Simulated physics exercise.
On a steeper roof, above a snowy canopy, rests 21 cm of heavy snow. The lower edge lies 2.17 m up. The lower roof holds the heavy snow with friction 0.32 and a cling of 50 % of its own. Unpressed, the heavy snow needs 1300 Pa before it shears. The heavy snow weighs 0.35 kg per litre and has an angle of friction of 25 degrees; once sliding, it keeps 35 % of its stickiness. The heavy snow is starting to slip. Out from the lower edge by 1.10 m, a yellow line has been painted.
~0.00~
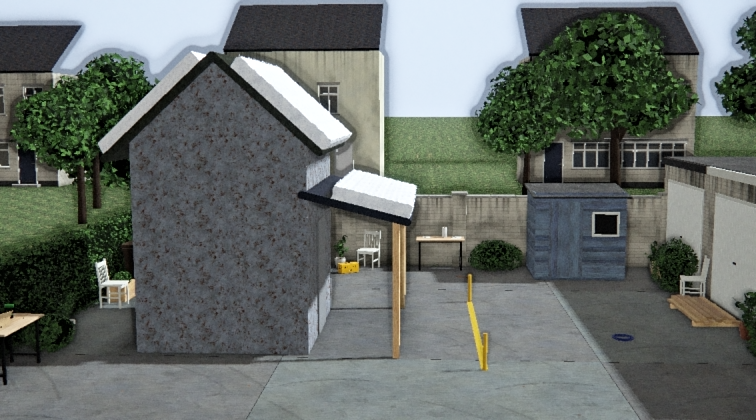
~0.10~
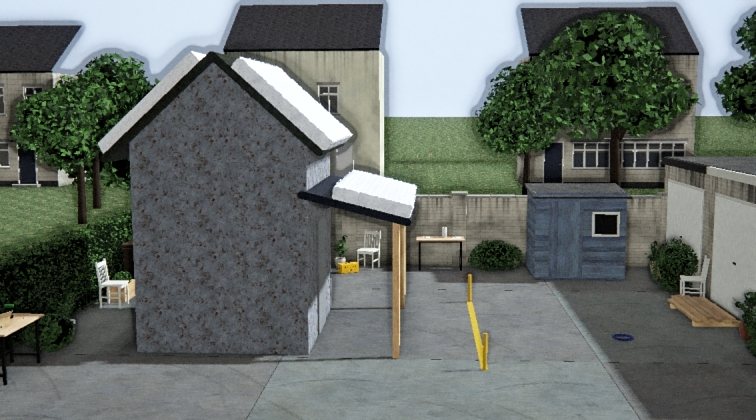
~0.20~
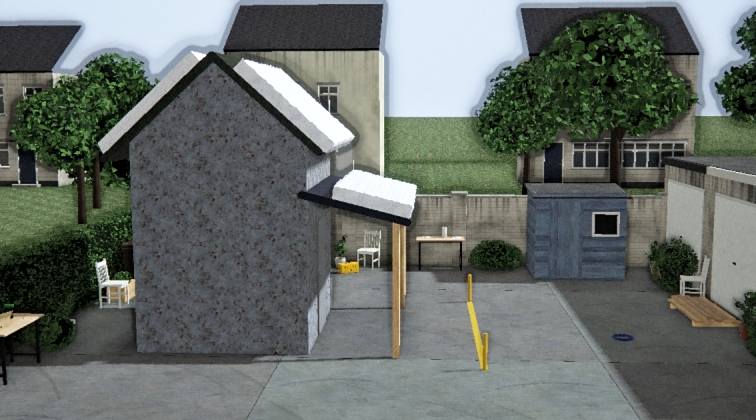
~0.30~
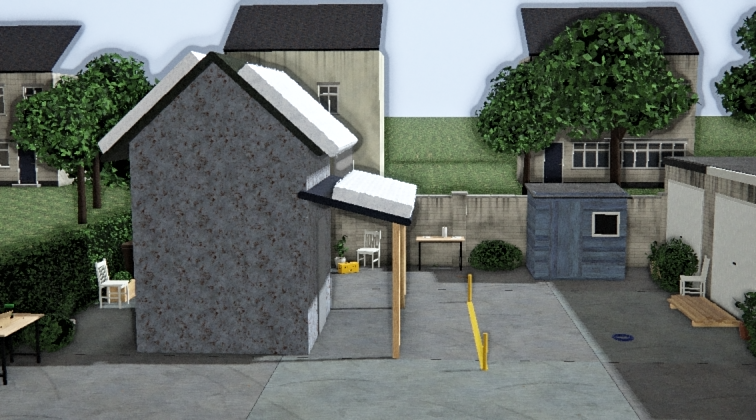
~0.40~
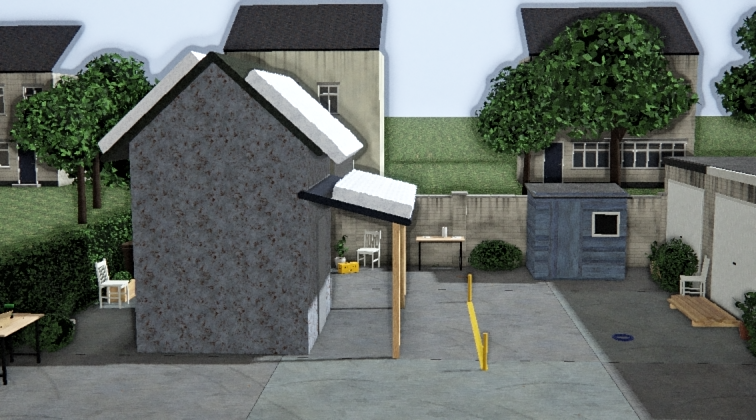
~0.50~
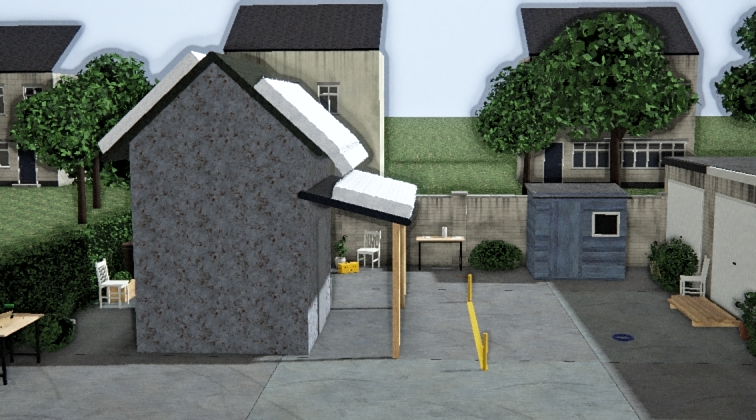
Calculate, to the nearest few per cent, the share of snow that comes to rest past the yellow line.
Roughly 1 per cent.
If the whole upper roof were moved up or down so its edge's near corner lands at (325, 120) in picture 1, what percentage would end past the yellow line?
Result: Near 30 %.
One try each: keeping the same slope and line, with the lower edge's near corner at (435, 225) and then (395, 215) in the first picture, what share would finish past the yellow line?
I'd expect around 0 percent the first time and around 5 percent the second.
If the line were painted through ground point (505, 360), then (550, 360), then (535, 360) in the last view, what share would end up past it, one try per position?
The three tries give 0 %, 0 % and 0 % in turn.
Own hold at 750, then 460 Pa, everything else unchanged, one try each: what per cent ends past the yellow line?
Going in order, it's 18 % and then 35 %.
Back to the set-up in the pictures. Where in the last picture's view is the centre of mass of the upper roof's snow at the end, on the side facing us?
Around (386, 242).
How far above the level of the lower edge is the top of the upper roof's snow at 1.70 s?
About 0.7 m.
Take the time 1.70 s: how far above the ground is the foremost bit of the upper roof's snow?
Height: Approx. 0.2 m.
After 1.05 s, none is below the lower edge and 0 % is past the line.
After 1.70 s, 2 % is below the lower edge and 0 % is past the line.
After 2.35 s, 23 % is below the lower edge and 0 % is past the line.
After 3.00 s, 23 % is below the lower edge and 1 % is past the line.
After 3.50 s, 23 % is below the lower edge and 1 % is past the line.
